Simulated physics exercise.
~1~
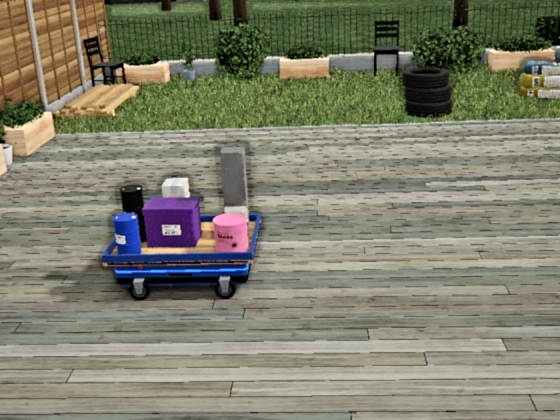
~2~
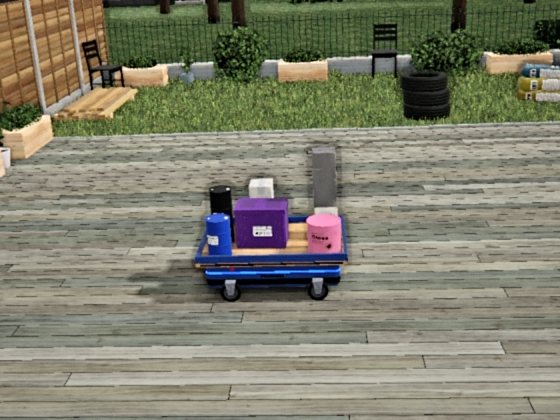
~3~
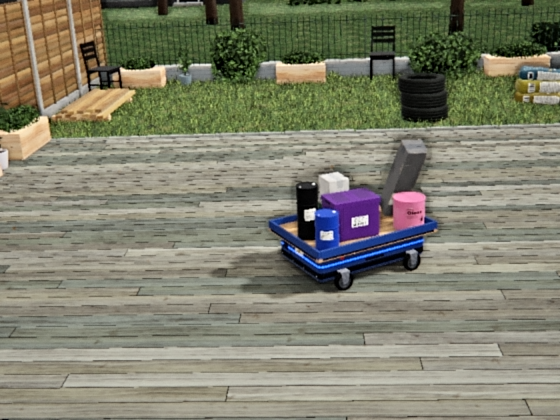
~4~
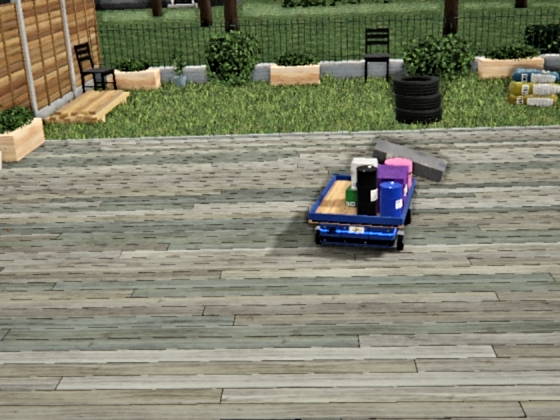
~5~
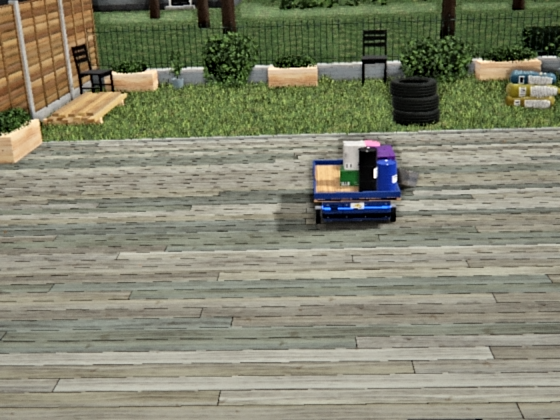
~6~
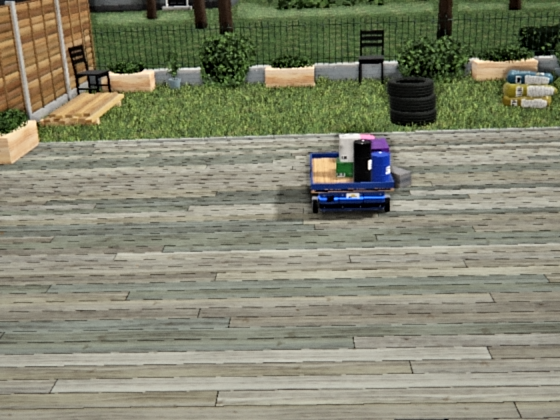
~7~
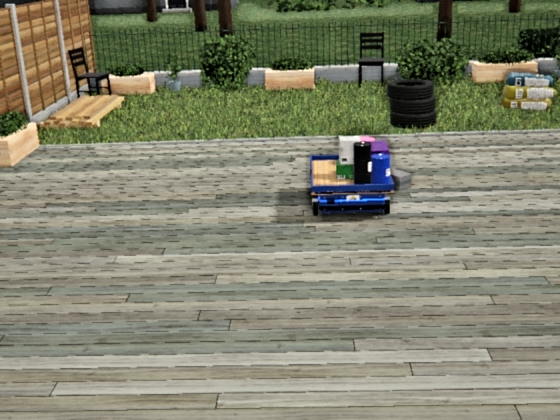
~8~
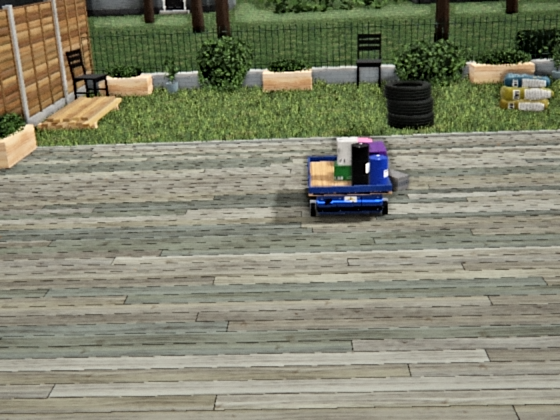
At first, a blue cart carrying a purple box, a pink pail, blue and black canisters, a small white parcel and a tall grey box rolls to the right across a wooden deck, with grass and a fence behind it. As it begins turning away from the viewer, the grey box leans over. The cart keeps swinging around, and the grey box tips out past its far side while the other items bunch toward the right. It then rolls a little farther toward the grass and stops, the remaining load still upright on board.
